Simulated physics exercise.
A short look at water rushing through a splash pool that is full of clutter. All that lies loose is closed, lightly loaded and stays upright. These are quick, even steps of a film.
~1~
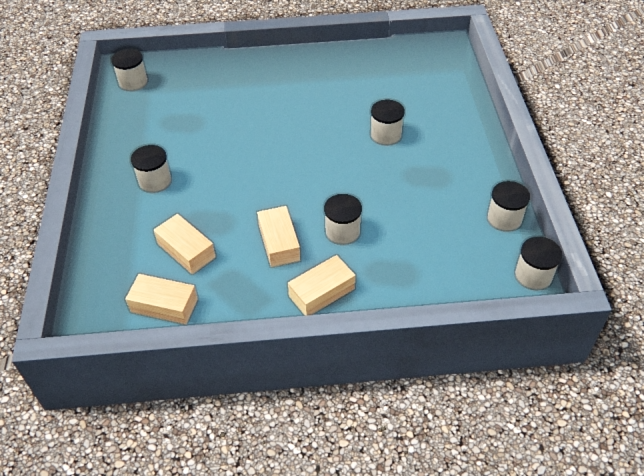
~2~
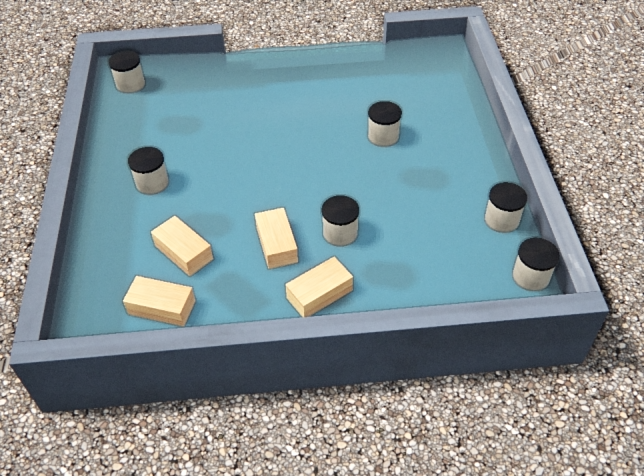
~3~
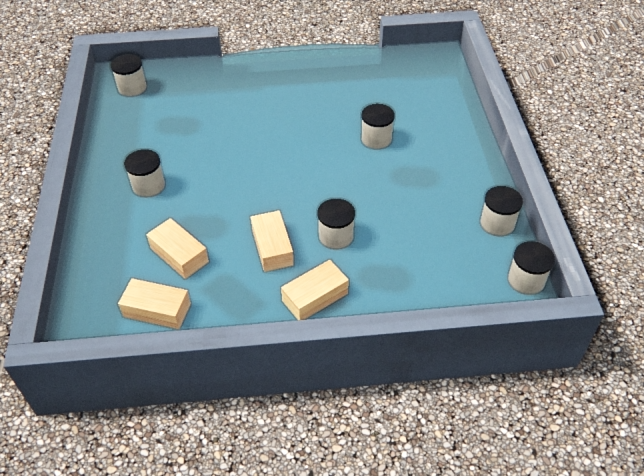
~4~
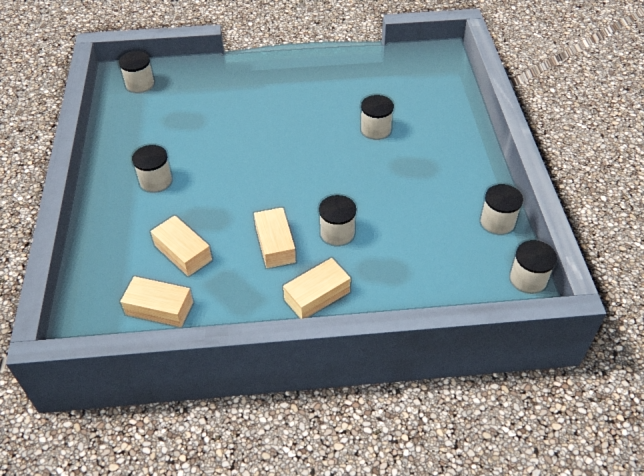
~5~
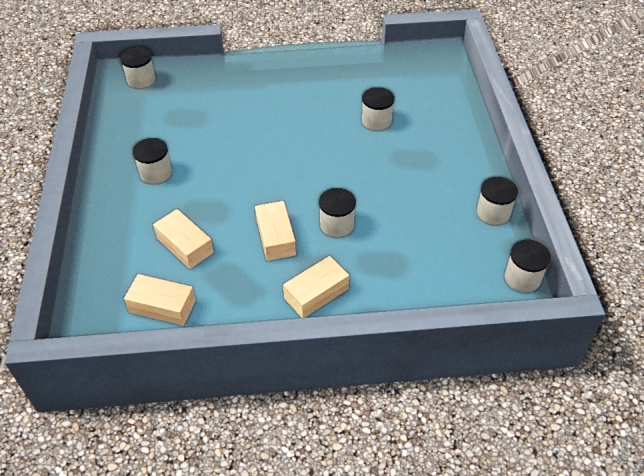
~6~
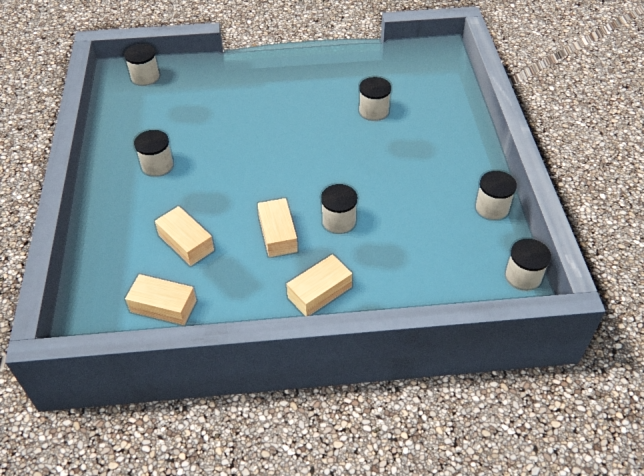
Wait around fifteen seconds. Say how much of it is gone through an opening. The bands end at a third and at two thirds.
That comes to under a third.
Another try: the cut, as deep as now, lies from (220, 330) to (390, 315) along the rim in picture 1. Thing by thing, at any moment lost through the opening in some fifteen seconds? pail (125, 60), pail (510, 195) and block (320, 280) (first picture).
In that order: Stays, no, washed out.
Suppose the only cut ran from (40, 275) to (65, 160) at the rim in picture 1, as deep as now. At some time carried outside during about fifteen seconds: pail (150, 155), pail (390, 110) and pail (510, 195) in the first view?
One after the other: Carried outside, kept in, stays.
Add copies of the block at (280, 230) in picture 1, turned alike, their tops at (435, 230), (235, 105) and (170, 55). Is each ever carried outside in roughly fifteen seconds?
In that order: Stays, out, washed out.
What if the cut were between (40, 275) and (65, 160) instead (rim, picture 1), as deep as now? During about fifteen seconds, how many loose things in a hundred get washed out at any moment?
About 40 per cent.
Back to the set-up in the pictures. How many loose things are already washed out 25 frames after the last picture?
1 of them.
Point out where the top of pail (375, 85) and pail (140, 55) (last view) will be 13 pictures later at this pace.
Near (338, 42) and (204, 46).
A moment on, 0 of 10 are out; 10 afloat.
Next, 0 of 10 are out; 10 afloat.
Later, 1 of 10 are out; 9 afloat.
In the end, 1 of 10 are out; 9 afloat.
